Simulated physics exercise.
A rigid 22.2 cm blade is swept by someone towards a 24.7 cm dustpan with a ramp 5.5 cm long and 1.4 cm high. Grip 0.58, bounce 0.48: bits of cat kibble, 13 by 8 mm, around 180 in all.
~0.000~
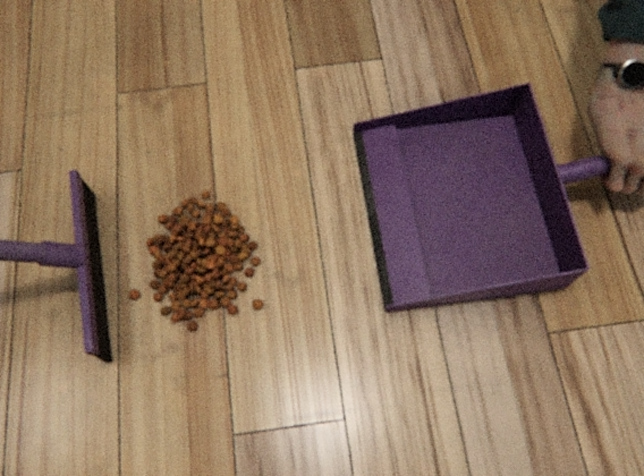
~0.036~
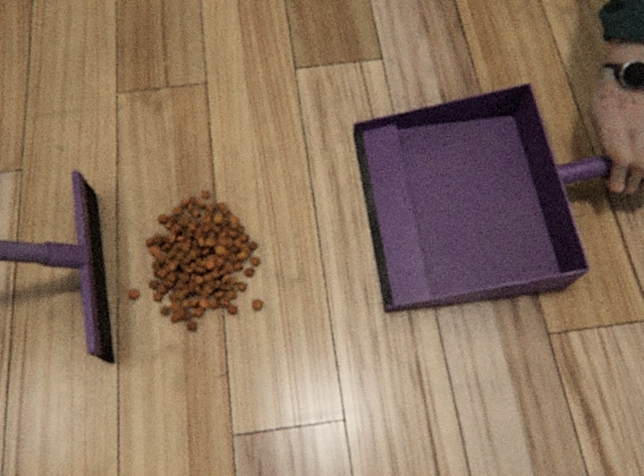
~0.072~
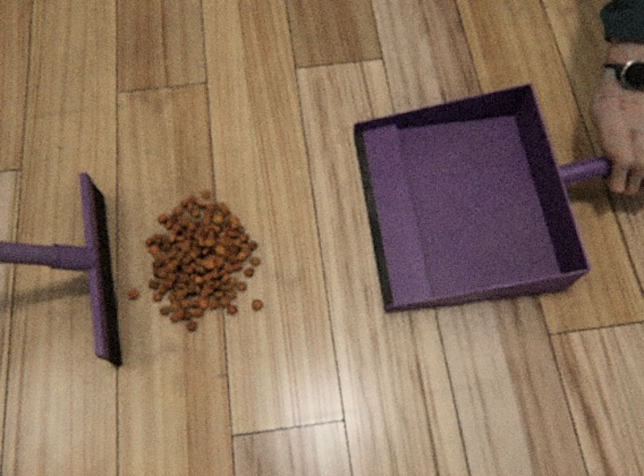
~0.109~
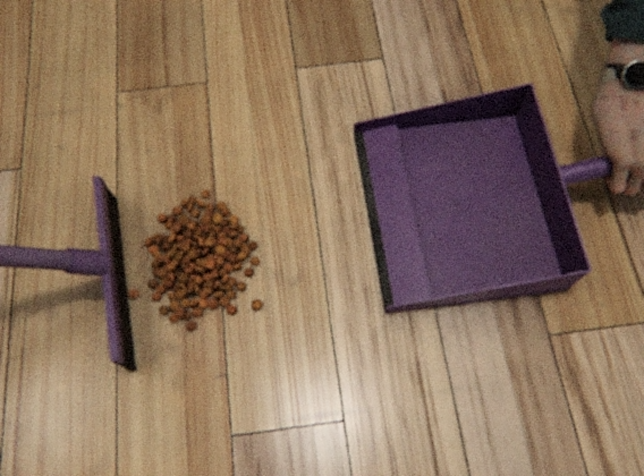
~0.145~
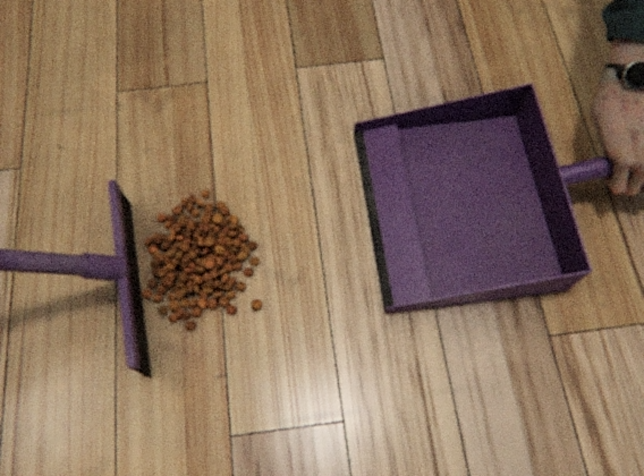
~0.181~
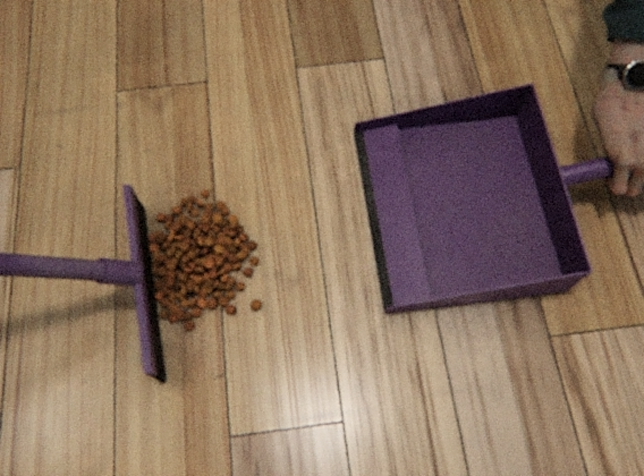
The clip shows a pile of brown kibble on a wooden floor between a purple blade and a purple dustpan held by a hand; the blade slides a short way right and nudges the pile's left edge.
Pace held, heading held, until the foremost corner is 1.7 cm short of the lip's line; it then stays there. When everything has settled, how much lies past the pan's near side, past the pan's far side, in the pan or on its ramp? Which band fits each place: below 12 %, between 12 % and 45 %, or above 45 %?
Near side: A middling portion, far side: A slim portion, pan: A slim portion.
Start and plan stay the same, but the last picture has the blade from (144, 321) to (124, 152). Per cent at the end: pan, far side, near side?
You'd see pan at 35, far at 10 and near at 0.
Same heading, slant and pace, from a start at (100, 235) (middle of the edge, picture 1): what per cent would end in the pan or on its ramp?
Something close to 20 percent.
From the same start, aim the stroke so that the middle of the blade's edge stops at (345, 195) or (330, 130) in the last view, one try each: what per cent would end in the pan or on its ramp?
I'd expect around 50 percent, then around 20 percent.
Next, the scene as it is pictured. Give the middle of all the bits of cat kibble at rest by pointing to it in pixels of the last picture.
Approximately (358, 266) in the last picture.
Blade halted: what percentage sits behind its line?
About 40 per cent.
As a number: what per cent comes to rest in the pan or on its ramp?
Around 5 in a hundred.
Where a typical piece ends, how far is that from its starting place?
Median shift: Approx. 20 cm.
After 0.42 s, middle of the blade 15 cm from the lip; 0 % over the lip, far side 0 %, near side 5 %.
After 0.58 s, middle of the blade 7 cm from the lip; 0 % over the lip, far side 0 %, near side 20 %.
Then, at 0.87 s, middle of the blade 3 cm from the lip; 5 % over the lip, far side 0 %, near side 25 %.
By 1.2 s all is still; near side 25 %, far side 0 %, pan 5 %, in front of the lip or behind the blade 65 %.
